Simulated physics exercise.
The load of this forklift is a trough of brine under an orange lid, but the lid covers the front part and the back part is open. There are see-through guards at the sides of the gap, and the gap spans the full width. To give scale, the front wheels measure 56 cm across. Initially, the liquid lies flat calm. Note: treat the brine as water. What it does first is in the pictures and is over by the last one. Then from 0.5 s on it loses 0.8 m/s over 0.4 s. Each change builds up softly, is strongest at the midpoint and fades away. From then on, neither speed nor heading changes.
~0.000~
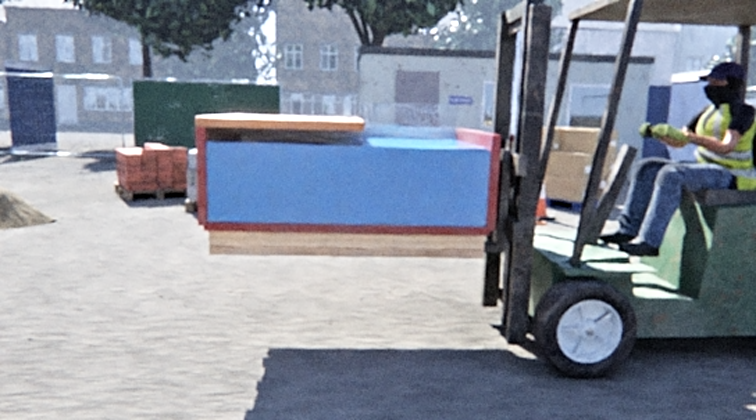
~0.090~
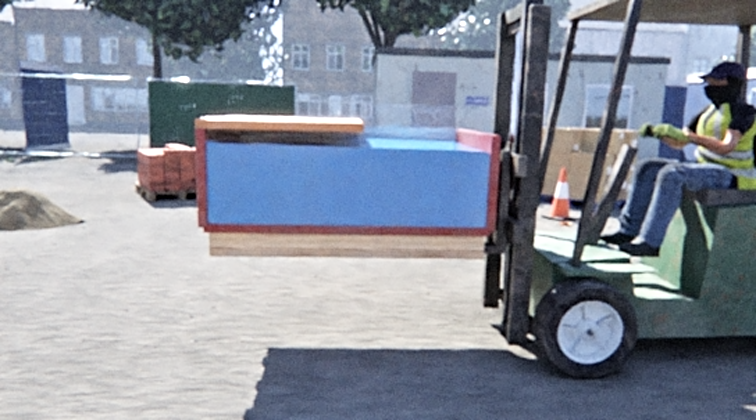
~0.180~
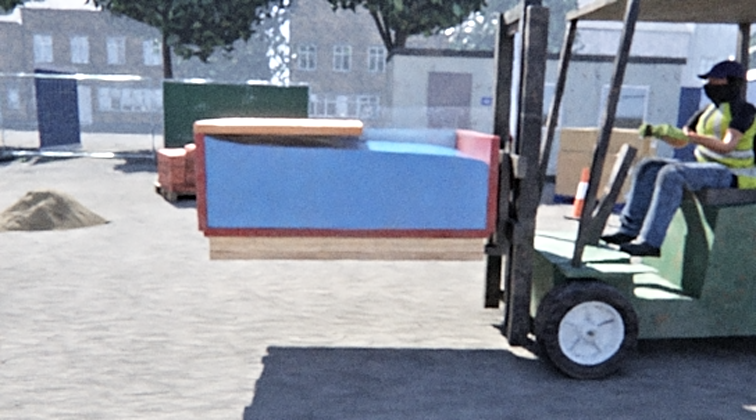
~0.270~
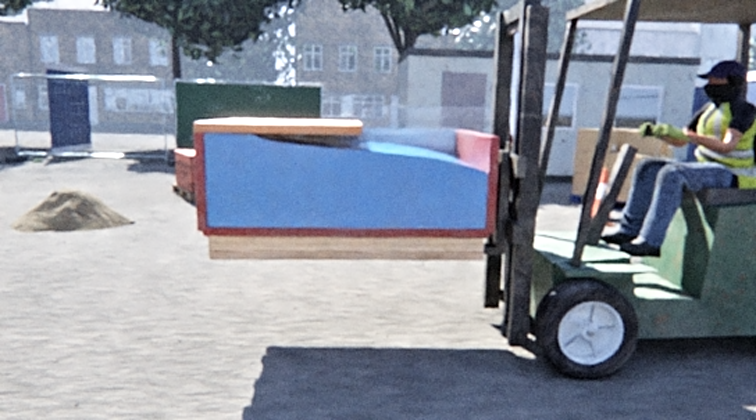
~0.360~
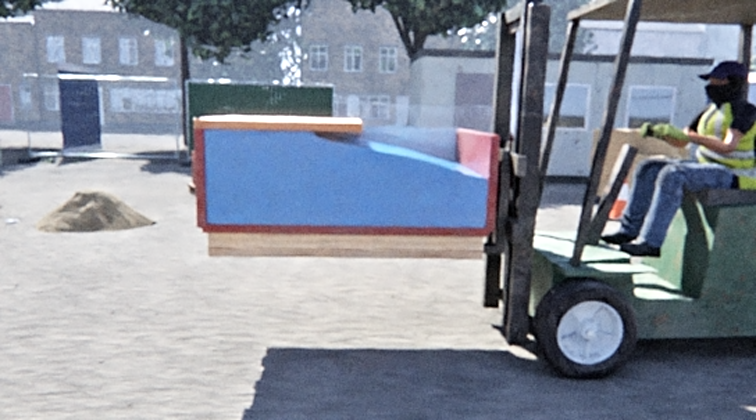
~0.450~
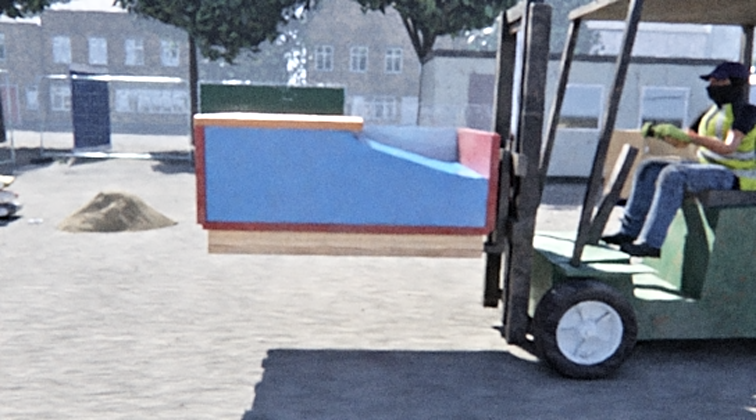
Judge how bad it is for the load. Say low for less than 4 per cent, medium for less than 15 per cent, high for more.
Low.
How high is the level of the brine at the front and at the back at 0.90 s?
Front level 46 cm, back level 28 cm.
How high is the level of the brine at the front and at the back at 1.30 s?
Roughly 42 cm in front and 42 cm behind.
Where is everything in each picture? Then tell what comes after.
The first picture shows it reaches (230, 144) at the front; it reaches (463, 151) at the back; the front is on the left; the opening runs from (492, 127) to (364, 123); a wheel hub at (592, 334).
The second picture shows it reaches (229, 146) at the front; it reaches (462, 152) at the back.
The third picture shows it reaches (229, 144) at the front; it reaches (461, 159) at the back.
The fourth picture shows it reaches (228, 137) at the front; it reaches (460, 166) at the back.
The fifth picture shows it reaches (228, 134) at the front; it reaches (460, 173) at the back.
The sixth picture shows it reaches (228, 132) at the front; it reaches (460, 177) at the back; a wheel hub at (592, 336).
After 0.90 s the surface stands 28 cm at the back and 47 cm at the front; all of it is still inside.
After 1.30 s the surface stands 43 cm at the back and 42 cm at the front; all of it is still inside.
After 1.70 s the surface stands 46 cm at the back and 32 cm at the front; all of it is still inside.
After 3.79 s all of it is still inside.
